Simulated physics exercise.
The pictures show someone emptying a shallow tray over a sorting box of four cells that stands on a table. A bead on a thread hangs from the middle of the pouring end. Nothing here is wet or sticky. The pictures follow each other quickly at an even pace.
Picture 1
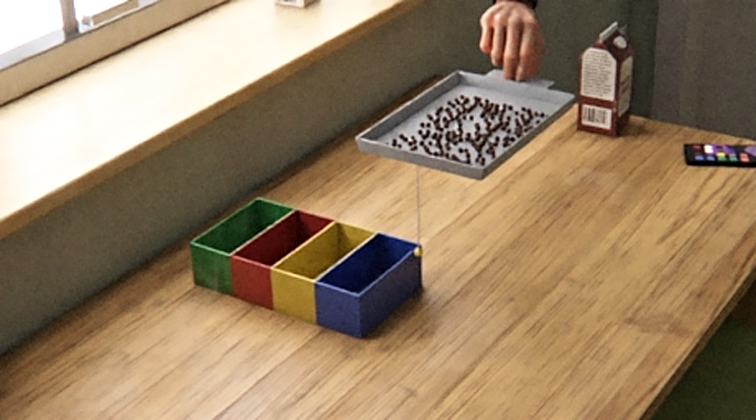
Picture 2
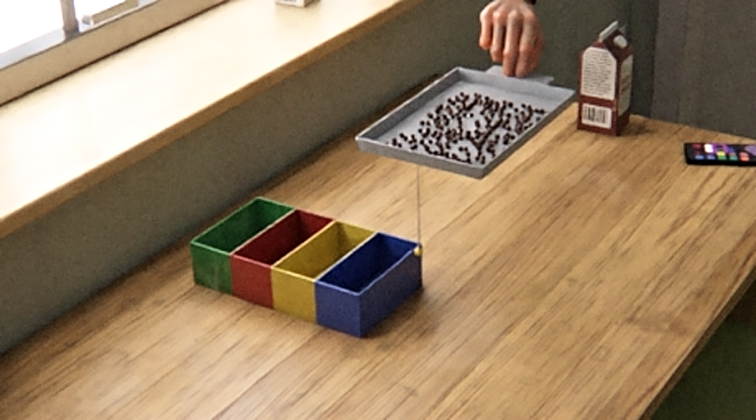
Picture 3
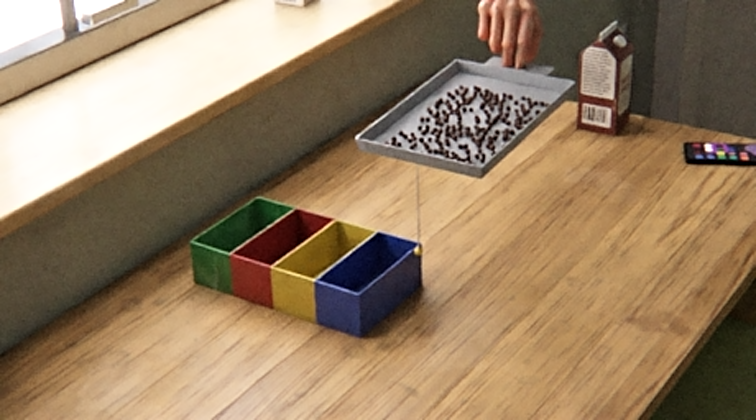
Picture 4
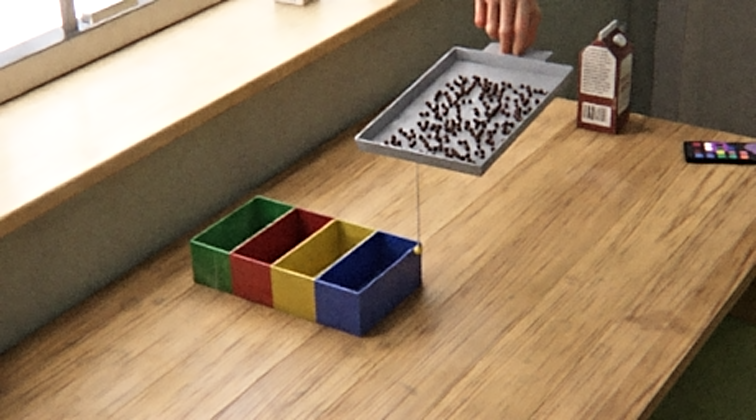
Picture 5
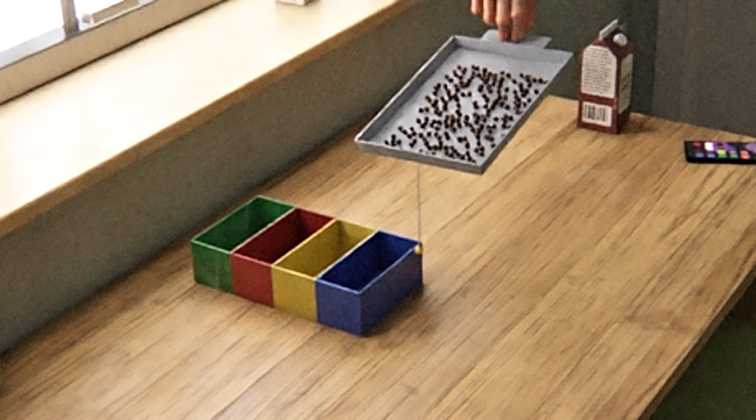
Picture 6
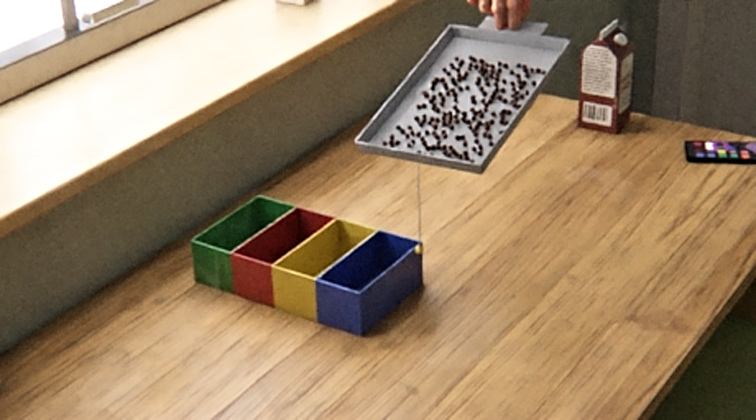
On a wooden table by a window, a hand held a shallow gray tray of small dark berries beside a green, red, yellow and blue box, then gradually raised its far end, tilting it more steeply.
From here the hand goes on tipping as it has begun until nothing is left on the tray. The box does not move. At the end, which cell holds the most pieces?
Fullest: The blue cell.
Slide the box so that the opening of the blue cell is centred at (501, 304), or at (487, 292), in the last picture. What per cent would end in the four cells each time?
Roughly 100 per cent, and 100 per cent.
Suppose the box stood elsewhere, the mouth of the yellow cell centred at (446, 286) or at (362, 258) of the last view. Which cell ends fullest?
The first try: The green cell. The second: The yellow cell.
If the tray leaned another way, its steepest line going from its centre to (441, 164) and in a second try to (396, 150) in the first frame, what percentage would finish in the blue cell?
First some 10, then 70 per cent.
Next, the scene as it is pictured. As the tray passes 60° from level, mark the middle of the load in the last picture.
Around (407, 146).
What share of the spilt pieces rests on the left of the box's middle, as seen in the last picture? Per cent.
It comes to 0 per cent or so.
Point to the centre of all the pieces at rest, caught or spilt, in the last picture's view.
Roughly at (357, 311).
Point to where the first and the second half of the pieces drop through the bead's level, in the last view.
Early half (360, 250), late half (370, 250).
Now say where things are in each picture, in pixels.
Corners of the pouring end at (359, 137) and (481, 167), level; middle of the load at (461, 132), allspice berries; bead on its thread at (419, 253); green cell at (211, 266); red cell at (252, 279); yellow cell at (294, 292); blue cell at (338, 306), in the first frame.
Corners of the pouring end at (359, 137) and (481, 166), level; middle of the load at (461, 130), in the second frame.
Corners of the pouring end at (359, 137) and (481, 166), tipped barely, lowest at the left corner; middle of the load at (461, 126), in the third frame.
Corners of the pouring end at (358, 138) and (480, 164), tipped a little, lowest at the left corner; middle of the load at (460, 120), in the fourth frame.
Corners of the pouring end at (358, 139) and (479, 163), tipped a little, lowest at the left corner; middle of the load at (459, 114), in the fifth frame.
Corners of the pouring end at (358, 140) and (479, 163), tipped clearly, lowest at the left corner; middle of the load at (457, 110); green cell at (212, 263); red cell at (253, 276); yellow cell at (295, 290); blue cell at (338, 304), in the sixth frame.
Soon after the last picture, tray tipped steeply; nearly all on the tray; a small part falling or outside the box.
A little later, tray tipped right over; most on the tray; a stray few in the yellow cell; a stray few in the blue cell; a small part falling or outside the box.
Later still, tray tipped past a quarter turn; about two thirds in the blue cell; a small part in the yellow cell; about a quarter falling or outside the box.
At rest, tray tipped past a quarter turn; about two thirds in the blue cell; a small part in the yellow cell; none in the red cell; none in the green cell; about a quarter outside the box.
